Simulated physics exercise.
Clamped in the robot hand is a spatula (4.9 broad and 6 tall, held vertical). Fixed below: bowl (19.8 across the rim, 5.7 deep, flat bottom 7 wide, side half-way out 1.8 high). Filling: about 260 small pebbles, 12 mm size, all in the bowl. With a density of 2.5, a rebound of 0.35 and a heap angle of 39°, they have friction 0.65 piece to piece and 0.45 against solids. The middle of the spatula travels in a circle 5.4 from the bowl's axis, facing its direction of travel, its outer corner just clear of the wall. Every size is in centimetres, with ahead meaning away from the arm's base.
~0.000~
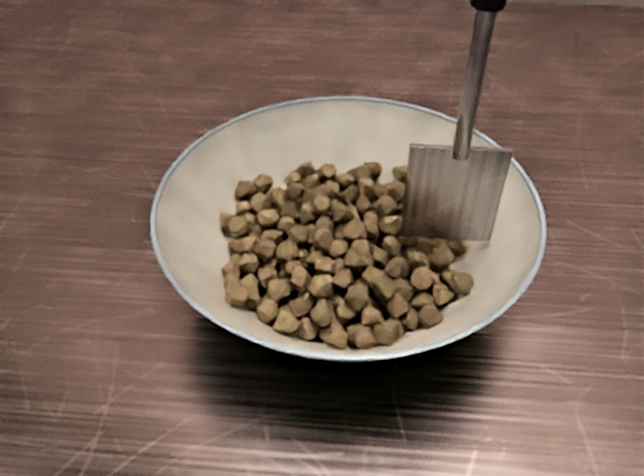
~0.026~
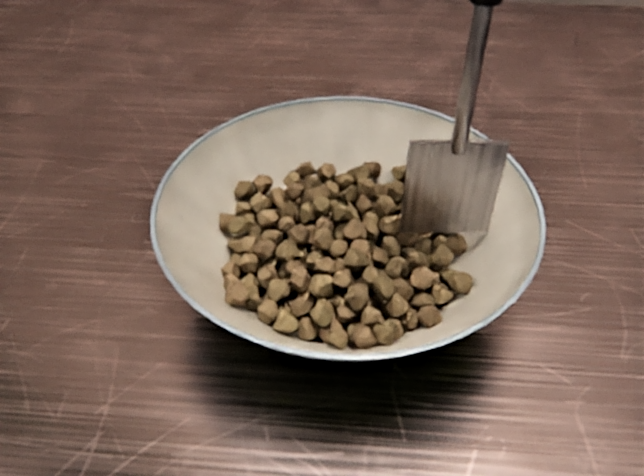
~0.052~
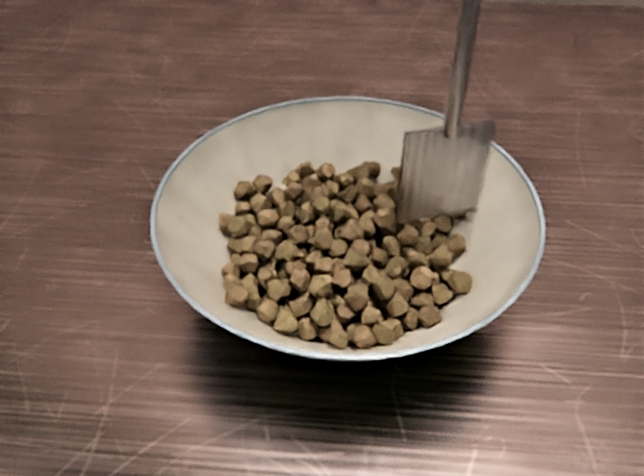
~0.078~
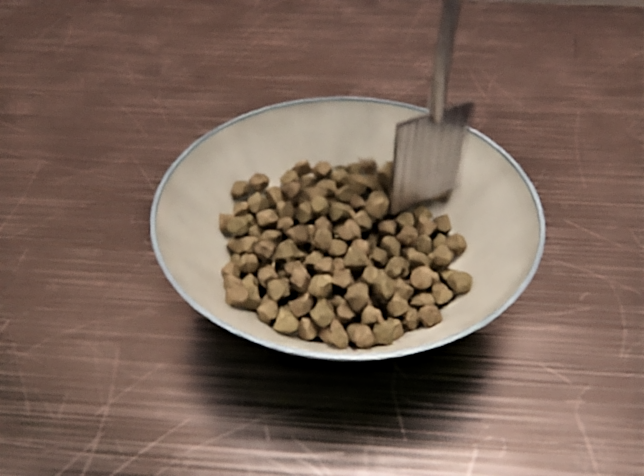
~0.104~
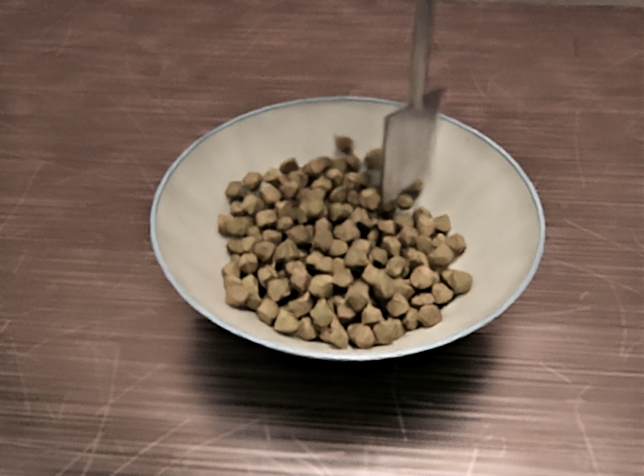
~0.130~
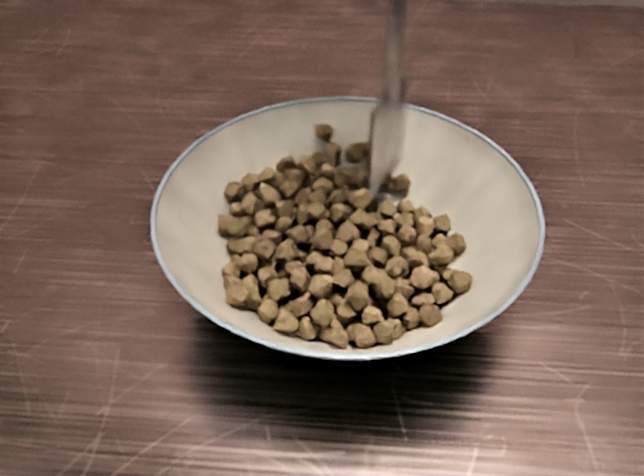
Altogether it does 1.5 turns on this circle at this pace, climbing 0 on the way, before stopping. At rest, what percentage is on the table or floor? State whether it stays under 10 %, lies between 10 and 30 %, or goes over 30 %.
It lies between 10 and 30 %.
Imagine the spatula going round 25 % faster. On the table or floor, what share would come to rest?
That would be some 30 percent.
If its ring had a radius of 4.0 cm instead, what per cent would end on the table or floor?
Close to 20 in a hundred then.
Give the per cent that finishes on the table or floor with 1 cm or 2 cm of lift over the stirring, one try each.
Trial one: Roughly 10 %; trial two: Roughly 5 %.
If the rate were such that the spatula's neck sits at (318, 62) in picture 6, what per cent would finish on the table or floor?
Close to 30 in a hundred.
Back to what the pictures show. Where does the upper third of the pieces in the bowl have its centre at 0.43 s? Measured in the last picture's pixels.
Around (351, 309).
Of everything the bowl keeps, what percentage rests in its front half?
It comes to near 55 percent.
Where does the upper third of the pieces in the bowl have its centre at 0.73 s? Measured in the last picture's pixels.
I'd say about (345, 167).
After 0.43 s, 251° round, highest piece 7 above the table; 245 in the bowl, 5 on the table or floor, 5 in flight or on the tool.
After 0.73 s, 76° round, highest piece 7 above the table; 214 in the bowl, 36 on the table or floor, 5 in flight or on the tool.
After 1.08 s, 180° round, highest piece 5 above the table; 207 in the bowl, 48 on the table or floor.
After 1.78 s, 180° round, highest piece 5 above the table; 207 in the bowl, 48 on the table or floor.
At rest, 207 in the bowl, 48 on the table or floor. That is 19 % on the table or floor.
